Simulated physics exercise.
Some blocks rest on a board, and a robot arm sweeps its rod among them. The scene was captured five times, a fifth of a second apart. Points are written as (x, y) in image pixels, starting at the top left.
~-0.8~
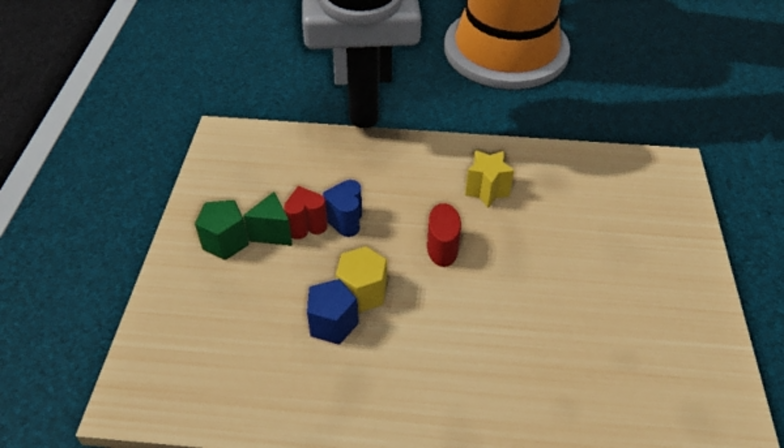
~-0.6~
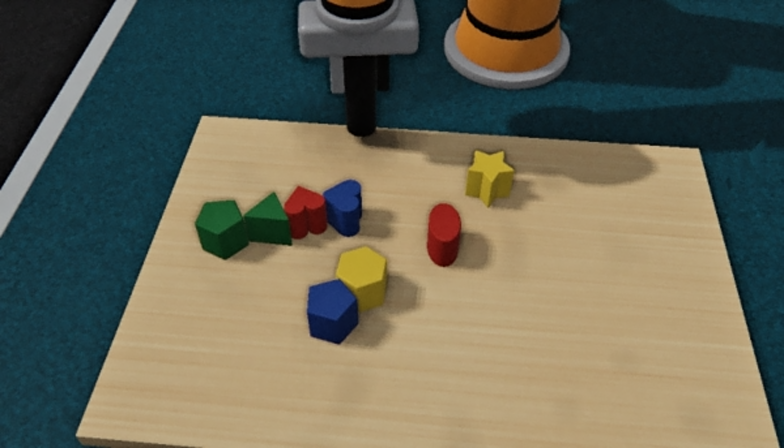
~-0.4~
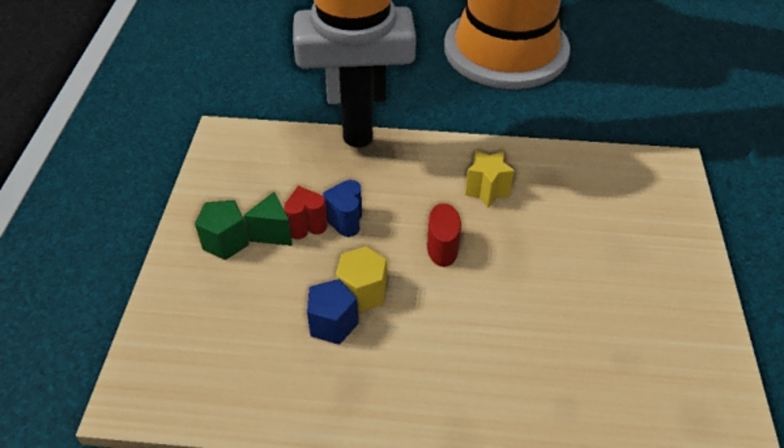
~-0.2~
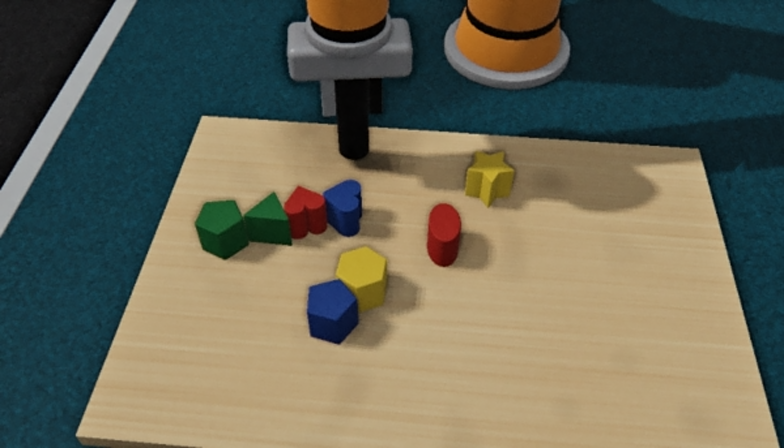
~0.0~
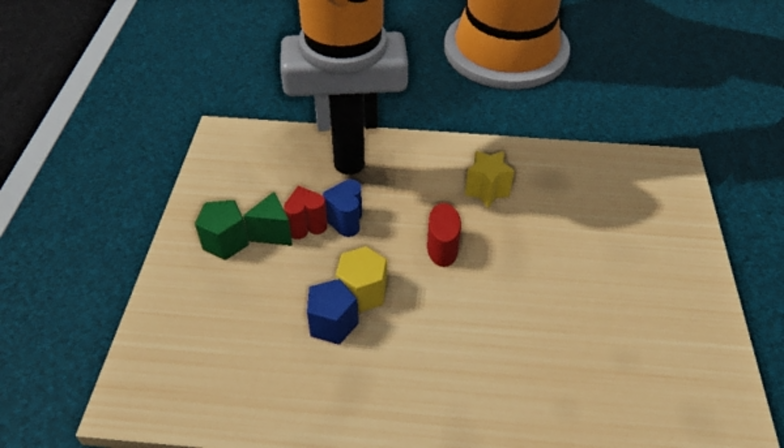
To begin with, a robot arm holds its dark rod at the far edge of a wooden board scattered with green, red, blue and yellow blocks. The rod then moves a short way toward the viewer and slightly left, nearing the blue heart, while the blocks stay still.
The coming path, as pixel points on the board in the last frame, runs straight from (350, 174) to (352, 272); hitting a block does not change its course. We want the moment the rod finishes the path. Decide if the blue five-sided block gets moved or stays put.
Once the rod is done, the blue five-sided block is in a new spot.
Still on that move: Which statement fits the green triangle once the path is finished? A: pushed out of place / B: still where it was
B
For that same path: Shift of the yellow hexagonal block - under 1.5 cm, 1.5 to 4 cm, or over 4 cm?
It's set to move 1.5-4 cm.
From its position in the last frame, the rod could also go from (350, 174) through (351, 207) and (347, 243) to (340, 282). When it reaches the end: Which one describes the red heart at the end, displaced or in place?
Here's my answer: The red heart remains in position.
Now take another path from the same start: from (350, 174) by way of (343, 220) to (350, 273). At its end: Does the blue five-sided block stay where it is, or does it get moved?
It is no longer where it was.
What follows on the original path. One third of the way, rod at (350, 195); blue heart at (345, 203), turned 20° clockwise.
Two thirds of the way, rod at (351, 229); blue heart at (338, 236), turned 60° clockwise.
At the end, rod at (352, 263); green triangle not moved; red heart not moved; blue five-sided block at (327, 318), turned 35° clockwise; blue heart at (333, 271), turned 55° clockwise; yellow hexagonal block at (372, 291), turned 30° anticlockwise.
